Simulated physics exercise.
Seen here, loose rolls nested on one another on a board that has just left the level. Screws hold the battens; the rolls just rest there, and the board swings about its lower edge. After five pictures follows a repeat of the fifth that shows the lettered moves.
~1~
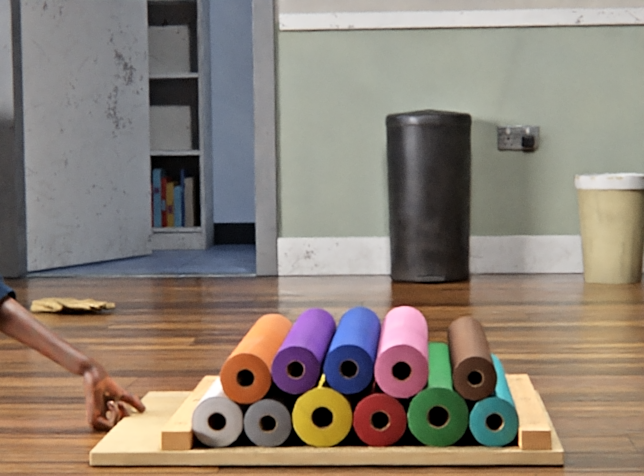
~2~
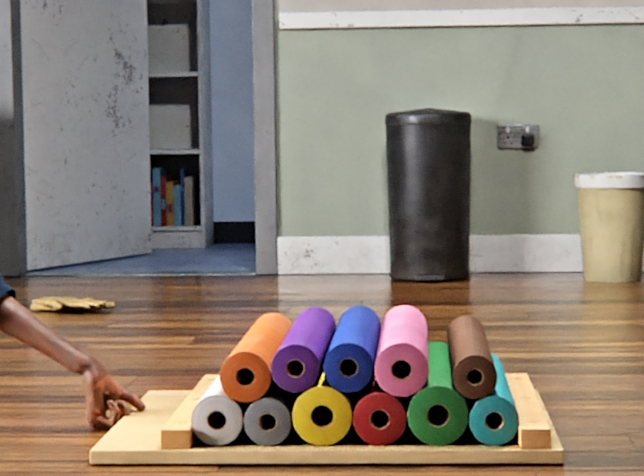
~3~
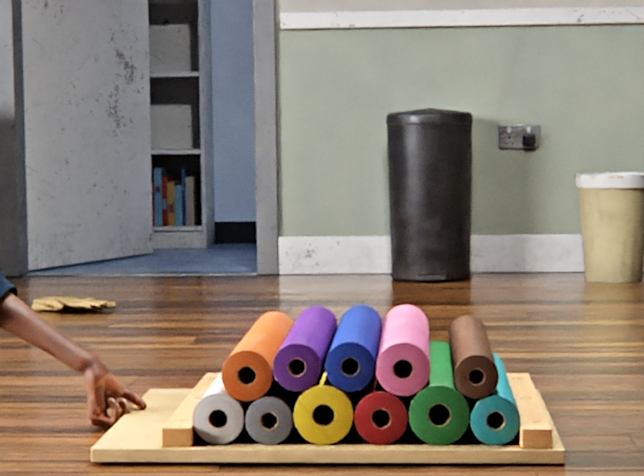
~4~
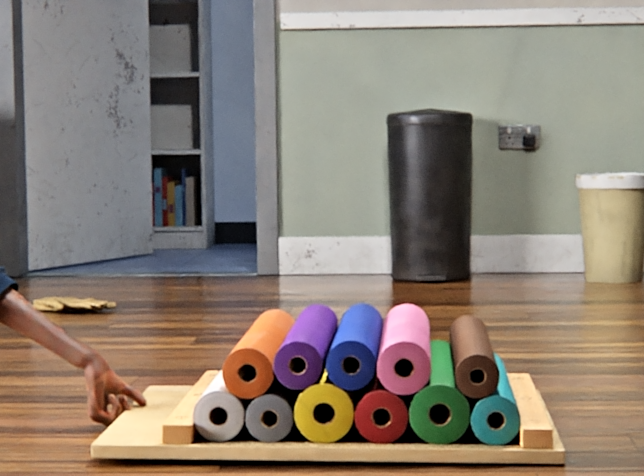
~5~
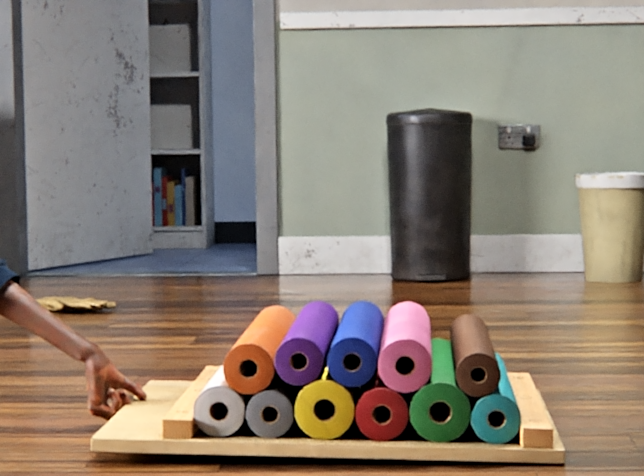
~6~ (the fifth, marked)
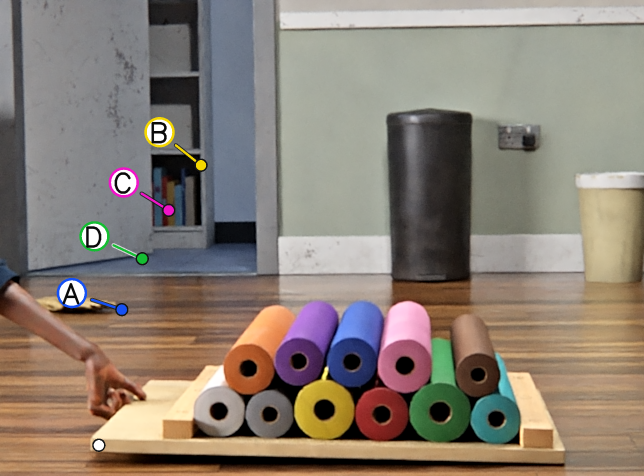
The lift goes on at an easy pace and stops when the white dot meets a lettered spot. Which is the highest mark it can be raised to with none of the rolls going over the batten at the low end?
It can be raised to A.
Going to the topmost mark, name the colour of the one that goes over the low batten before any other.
It is the brown one.
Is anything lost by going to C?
At C: Yes.
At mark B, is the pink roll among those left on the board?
The pink roll: No.
On the copy, A at (122, 309); B at (201, 165); C at (169, 210); D at (142, 259); the white dot at (99, 445).
On A. First, board at 14°.
Then, board at 19°.
Finally, board at 19°, none over the low batten.
By contrast, B five over the low batten; C five over the low batten; D one over the low batten (brown).
